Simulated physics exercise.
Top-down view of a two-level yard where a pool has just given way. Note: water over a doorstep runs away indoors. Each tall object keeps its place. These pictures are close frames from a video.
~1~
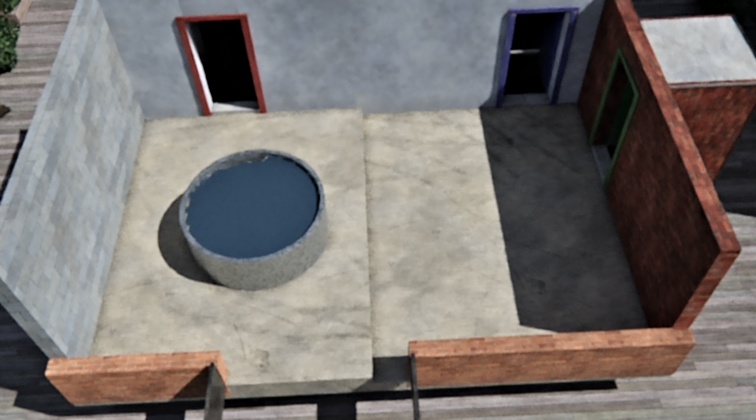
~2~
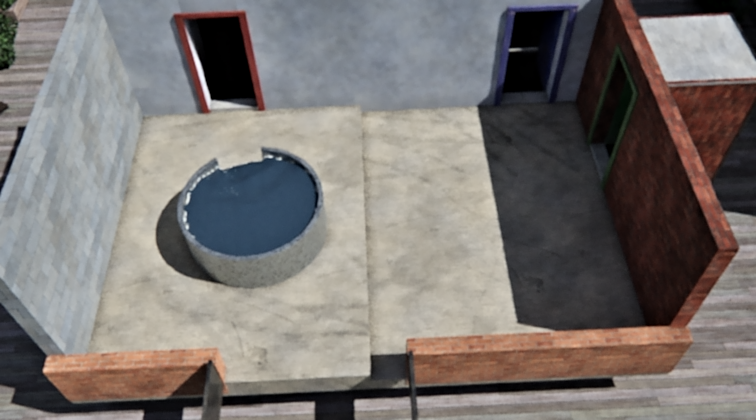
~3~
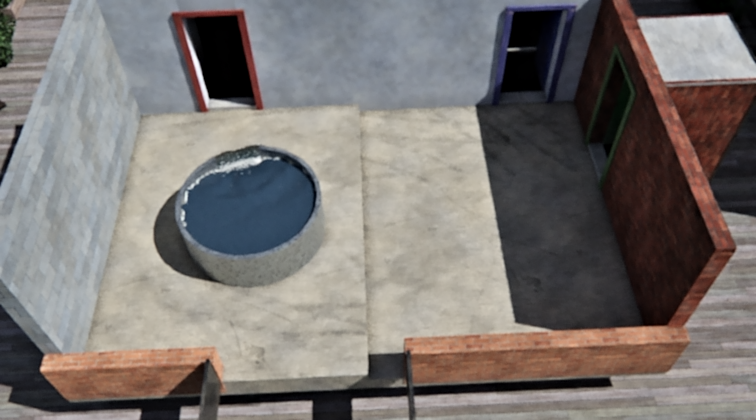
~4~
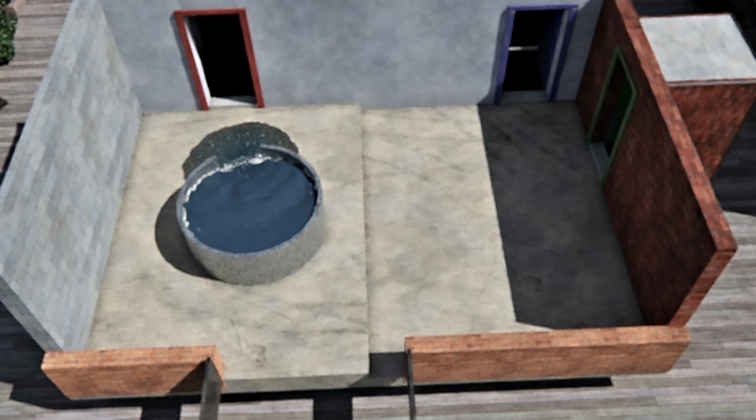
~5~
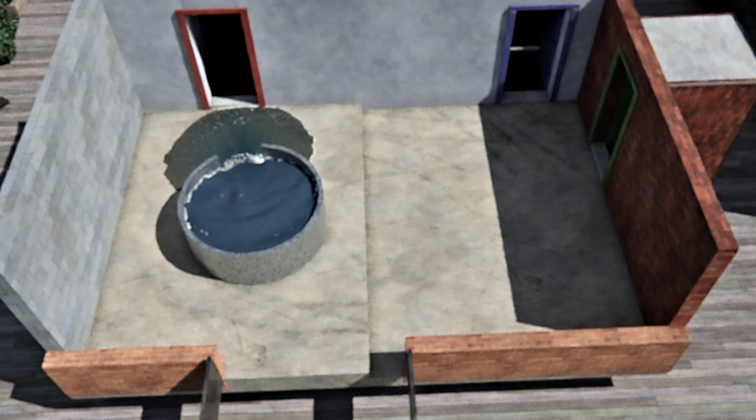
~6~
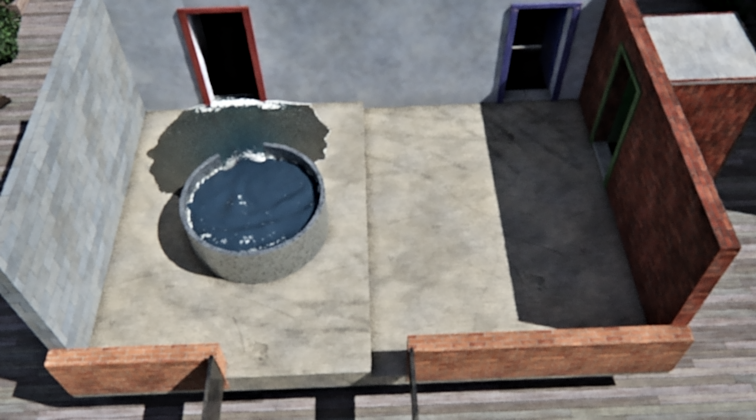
The footage shows a walled yard from above, with a round stone tank of still water on the left; a gap opens in its far side and water pours out, spreading across the pale floor toward the grey back wall.
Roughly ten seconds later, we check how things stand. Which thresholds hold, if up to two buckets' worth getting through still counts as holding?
The blue door holds; the red door does not hold; the green door holds.
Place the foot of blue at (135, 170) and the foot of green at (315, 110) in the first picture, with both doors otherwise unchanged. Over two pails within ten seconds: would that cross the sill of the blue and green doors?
I'd put the blue door as over and the green door as over.
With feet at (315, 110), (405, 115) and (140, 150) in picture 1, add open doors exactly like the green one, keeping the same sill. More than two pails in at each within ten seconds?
Door by door: Gets past, stays short, gets past.
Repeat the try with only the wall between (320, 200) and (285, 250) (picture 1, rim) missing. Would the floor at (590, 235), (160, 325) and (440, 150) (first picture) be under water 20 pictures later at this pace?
First soaked through, second kept bare, third kept bare.
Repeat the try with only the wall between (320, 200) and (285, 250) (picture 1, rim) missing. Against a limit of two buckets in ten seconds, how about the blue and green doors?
Blue door: Exceeds it; green door: Falls short.
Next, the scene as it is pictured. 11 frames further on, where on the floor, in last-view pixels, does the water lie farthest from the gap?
The front's farthest point is close to (449, 106).
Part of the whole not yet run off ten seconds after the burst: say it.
My reading is around 78 percent.
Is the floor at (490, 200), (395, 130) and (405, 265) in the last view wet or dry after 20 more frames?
Same order as asked: Dry as before; drenched; dry as before.
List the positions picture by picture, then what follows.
Still water in the round tank at (253, 206), in the first frame.
Water pours out on the round tank's far side and has run to a hidden place, in the second frame.
Water pours out on the round tank's far side and has run to a hidden place, in the third frame.
Water pours out on the round tank's far side and has run to (243, 126), in the fourth frame.
The front is at (223, 110), out from the gap on the round tank's far side, in the fifth frame.
The front is at (189, 111), out from the gap on the round tank's far side, in the sixth frame.
A moment on, water covers 15 % of the floor; the blue door not reached, the red door far over two buckets in, the green door not reached.
Next, water covers 20 % of the floor; the blue door not reached, the red door far over two buckets in, the green door not reached.
Then, water covers 40 % of the floor; the blue door wet at the sill, nothing in, the red door far over two buckets in, the green door not reached.
Later, water covers 60 % of the floor; the blue door wet at the sill, nothing in, the red door far over two buckets in, the green door wet at the sill, nothing in.
In the end, water covers 95 % of the floor; the blue door wet at the sill, nothing in, the red door far over two buckets in, the green door wet at the sill, nothing in.
